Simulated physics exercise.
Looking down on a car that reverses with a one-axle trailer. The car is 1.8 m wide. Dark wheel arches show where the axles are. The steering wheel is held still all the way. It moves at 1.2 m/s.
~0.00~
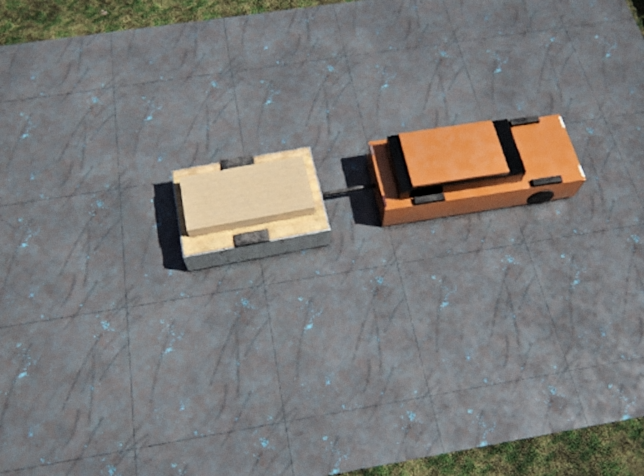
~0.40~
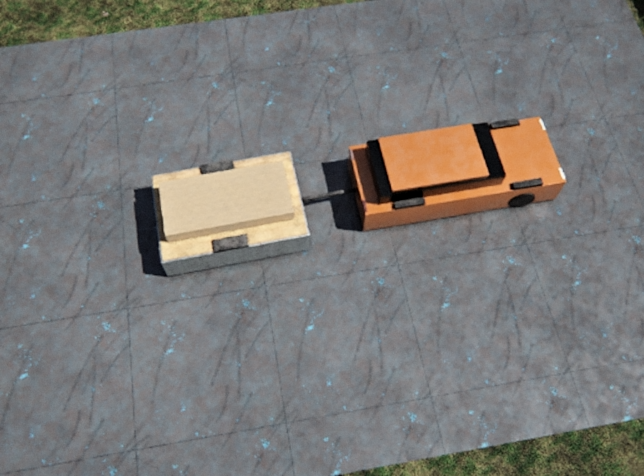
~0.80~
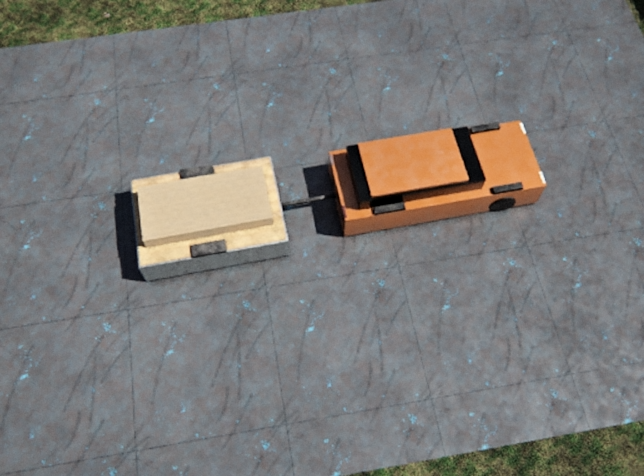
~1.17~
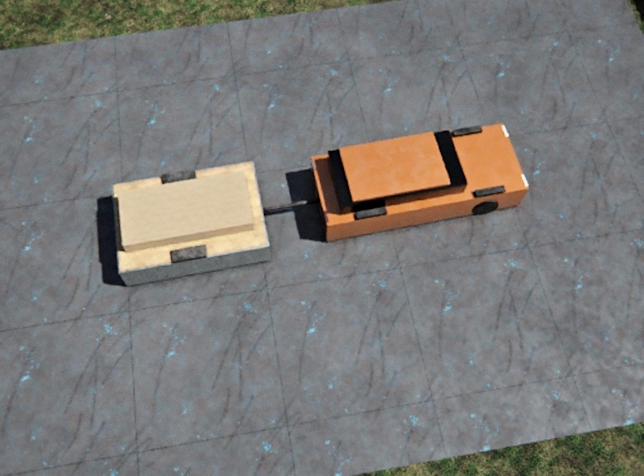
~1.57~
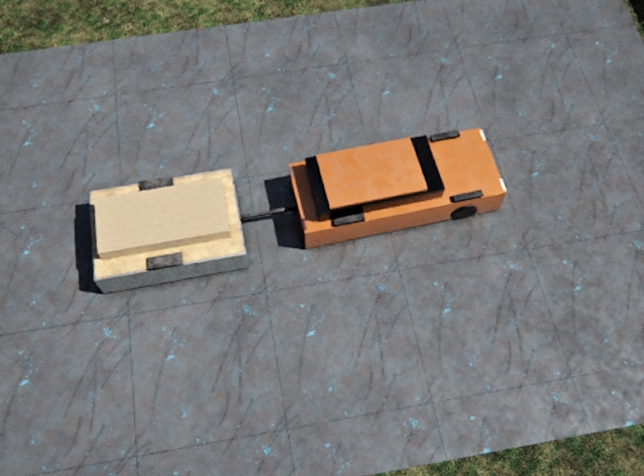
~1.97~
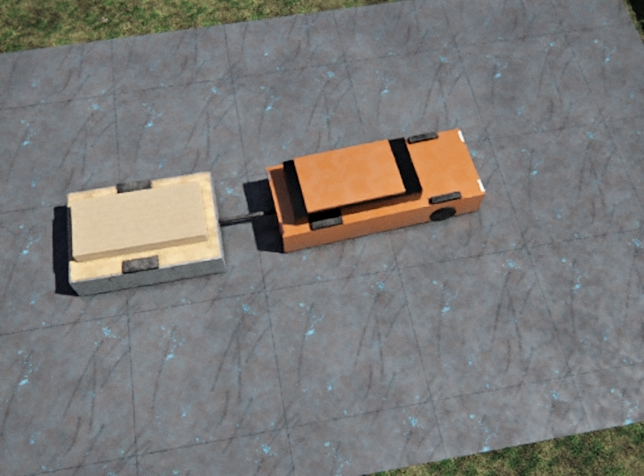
On a grey paved surface edged with grass, an orange car with a pale, cream-topped trailer attached behind it reverses slowly to the left, pushing the trailer ahead in a nearly straight line while both drift slightly down the view.
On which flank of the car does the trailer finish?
It swings round to the driver's left side.
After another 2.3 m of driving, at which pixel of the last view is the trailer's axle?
Around (30, 237).
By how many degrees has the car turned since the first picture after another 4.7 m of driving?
About 10°.
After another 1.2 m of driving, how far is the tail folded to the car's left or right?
Some 10° to its left.
Then, 2.9 s in, the tail is 8° to the car's left, the car has turned 5° and the trailer's axle is at (84, 233) of the last picture.
Then, 3.9 s in, the tail is 14° to the car's left, the car has turned 7° and the trailer's axle is at (30, 237) of the last picture.
Then, 4.9 s in, the tail is 25° to the car's left, the car has turned 9° and the trailer's axle is out of the picture.
Then, 5.9 s in, the tail is 39° to the car's left, the car has turned 10° and the trailer's axle is out of the picture.
Then, 6.9 s in, the tail is 59° to the car's left, the car has turned 12° and the trailer's axle is out of the picture; it has jack-knifed.
